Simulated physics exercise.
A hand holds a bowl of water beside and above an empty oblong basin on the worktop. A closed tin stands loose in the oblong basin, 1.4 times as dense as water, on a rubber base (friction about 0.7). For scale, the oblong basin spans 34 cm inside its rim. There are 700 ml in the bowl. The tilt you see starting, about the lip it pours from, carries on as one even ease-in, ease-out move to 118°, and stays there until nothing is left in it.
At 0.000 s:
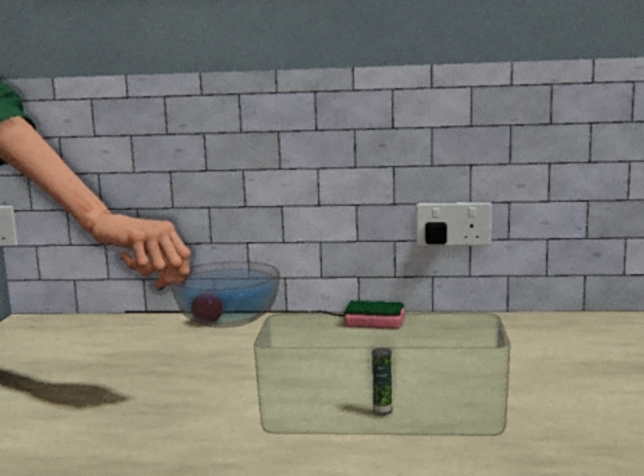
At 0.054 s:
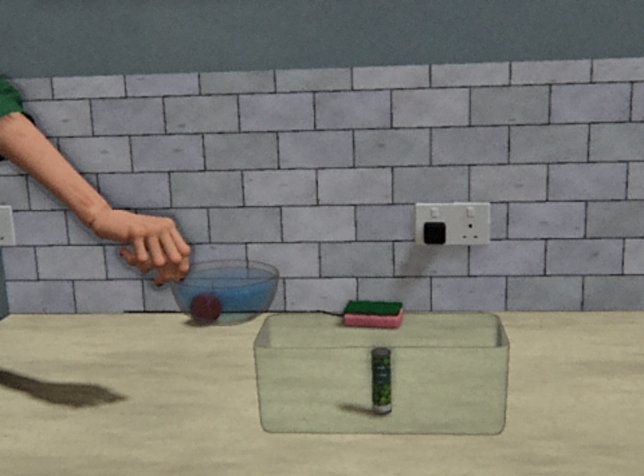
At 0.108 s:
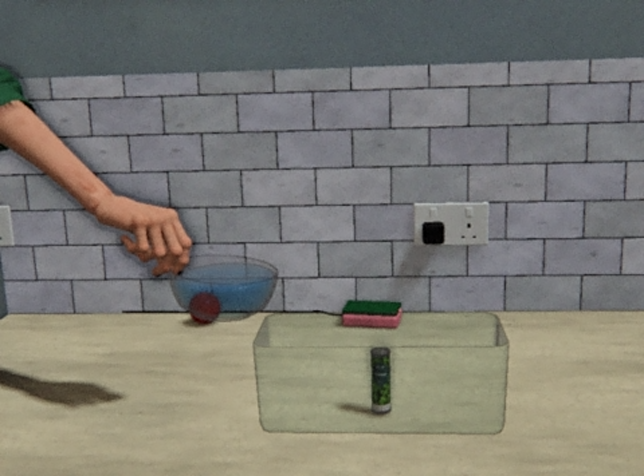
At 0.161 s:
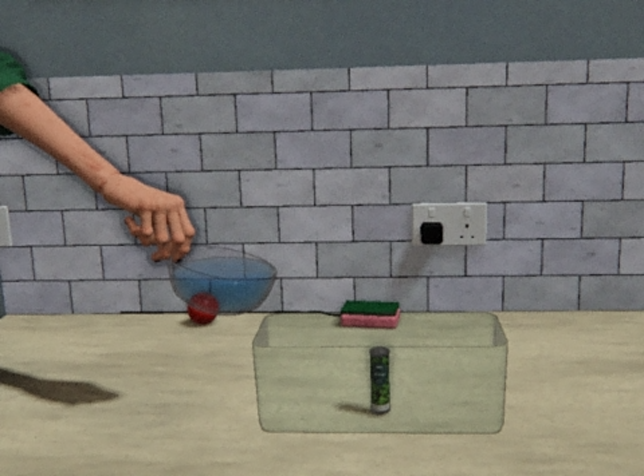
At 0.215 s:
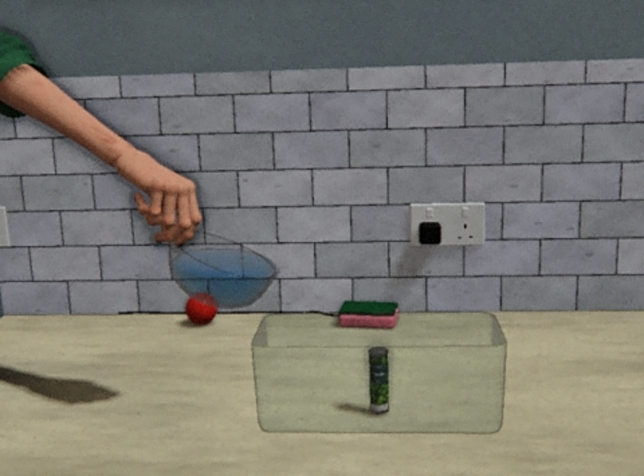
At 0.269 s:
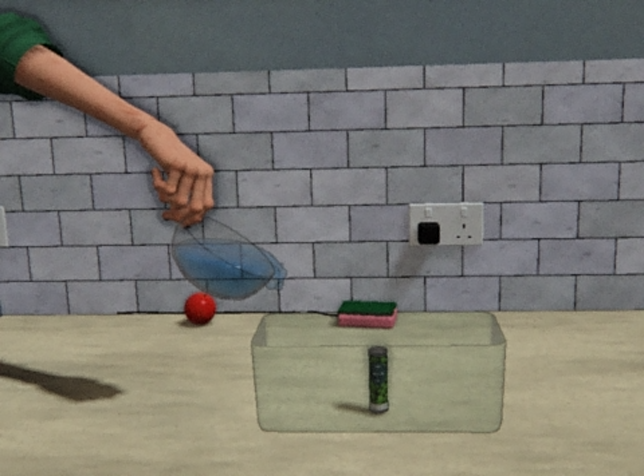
A hand reaching in from the left, its sleeve green, holds a clear bowl of blue-tinted water above a pale worktop, seen from the front against grey brick-shaped tiles. A red ball sits below the bowl, with a clear oblong basin holding a small dark tin, a green-and-pink sponge and a wall socket rightward. The hand lifts, steadily tilting the bowl rightward until water reaches its lip.
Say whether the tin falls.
The tin falls.
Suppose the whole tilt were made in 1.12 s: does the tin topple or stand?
Then it keeps standing.
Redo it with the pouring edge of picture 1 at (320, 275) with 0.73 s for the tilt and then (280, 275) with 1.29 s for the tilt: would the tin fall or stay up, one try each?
First it remains upright; then it keeps standing.
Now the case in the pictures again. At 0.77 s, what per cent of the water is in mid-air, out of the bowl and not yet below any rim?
Near 1 in a hundred.
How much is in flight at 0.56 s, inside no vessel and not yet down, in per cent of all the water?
Near 50 in a hundred.
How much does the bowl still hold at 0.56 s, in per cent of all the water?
Near 10 in a hundred.
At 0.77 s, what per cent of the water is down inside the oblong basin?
Near 98 in a hundred.
Then, 0.56 s in, the tilt is 102° and 10 per cent is still to pour; the tin stands where it began.
Then, 0.77 s in, the tilt is 118° and 0 per cent is still to pour; the tin leans 55°.
Then, 0.99 s in, the tilt is 118° and 0 per cent is still to pour; the tin lies on its side.
Then, 1.23 s in, the tilt is 118° and 0 per cent is still to pour; the tin lies on its side.
Finally, the tin lies on its side.
